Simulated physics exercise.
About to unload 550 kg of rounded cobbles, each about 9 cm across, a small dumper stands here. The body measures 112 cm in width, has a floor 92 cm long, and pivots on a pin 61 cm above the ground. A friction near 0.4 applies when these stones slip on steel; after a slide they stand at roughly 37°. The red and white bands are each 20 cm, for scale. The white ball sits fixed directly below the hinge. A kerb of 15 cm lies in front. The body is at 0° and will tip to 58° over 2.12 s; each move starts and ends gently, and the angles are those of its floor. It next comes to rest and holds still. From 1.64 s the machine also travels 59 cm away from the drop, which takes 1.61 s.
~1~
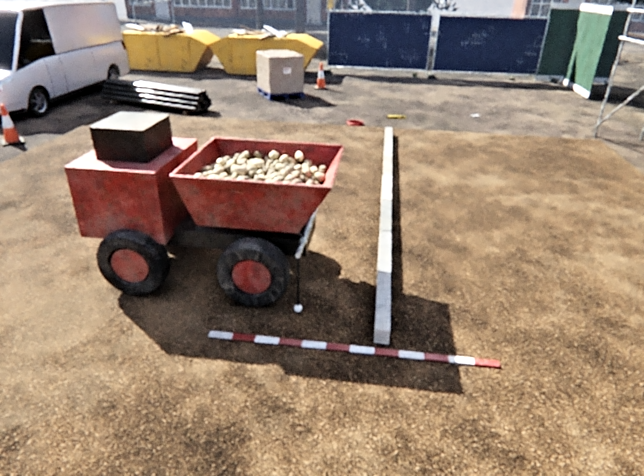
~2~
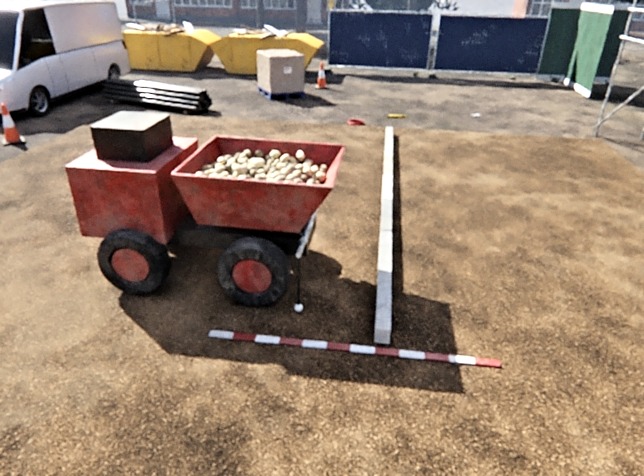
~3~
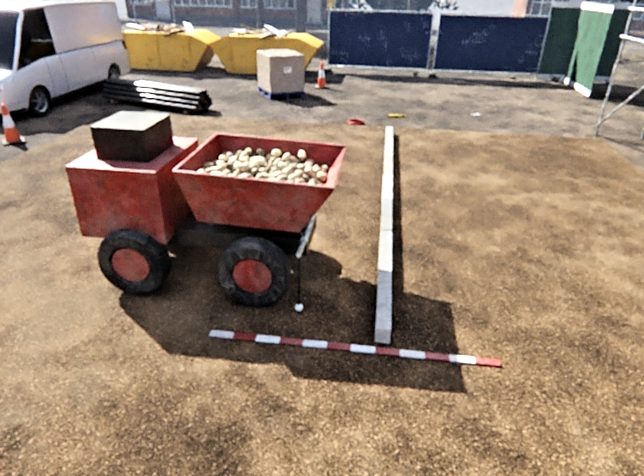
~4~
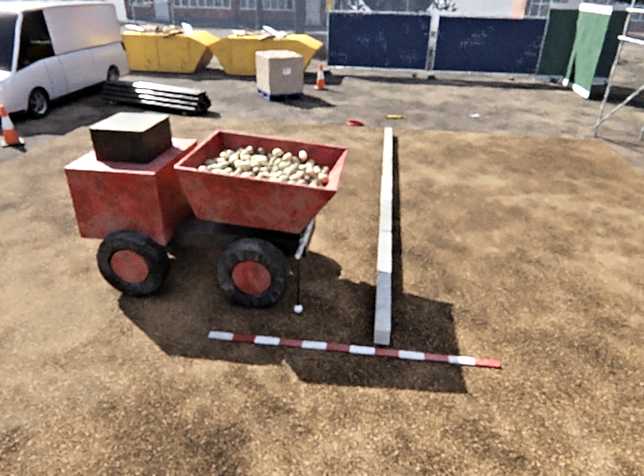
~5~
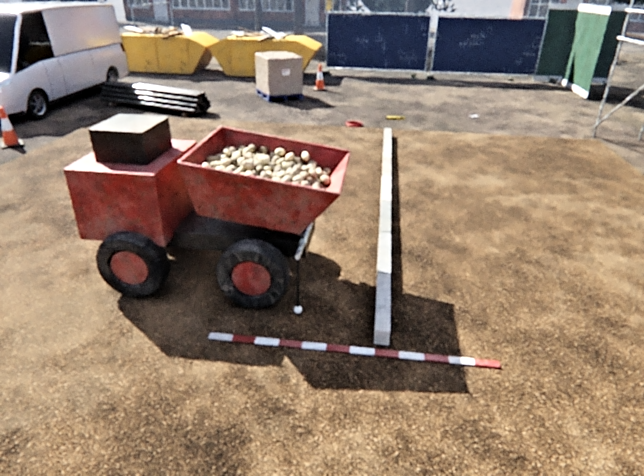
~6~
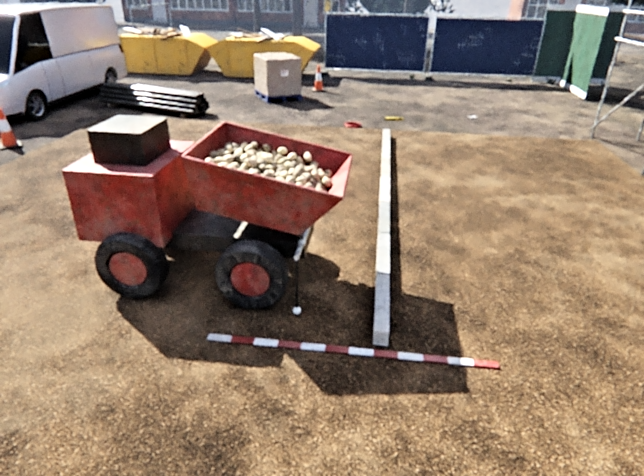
On a building site, a red dumper loaded with rounded cobbles slowly tilting its body slightly toward a pale kerb on the right.
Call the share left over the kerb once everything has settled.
Roughly 10 per cent.
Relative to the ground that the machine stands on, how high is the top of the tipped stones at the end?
Height: About 24 cm above ground level.
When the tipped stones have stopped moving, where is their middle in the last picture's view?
I'd put it close to (364, 281).
A little later the floor is at 49°; 100 % in the body; the foremost stones are at (361, 215).
Then the floor is at 58°; 90 % in the body, 8 % on this side of the kerb, 3 % over the kerb; the foremost stones are at (415, 291).
Later still the floor is at 58°; 64 % in the body, 26 % on this side of the kerb, 10 % over the kerb; the foremost stones are at (470, 295).
In the end the floor is at 58°; 64 % in the body, 26 % on this side of the kerb, 10 % over the kerb; the foremost stones are at (471, 295).
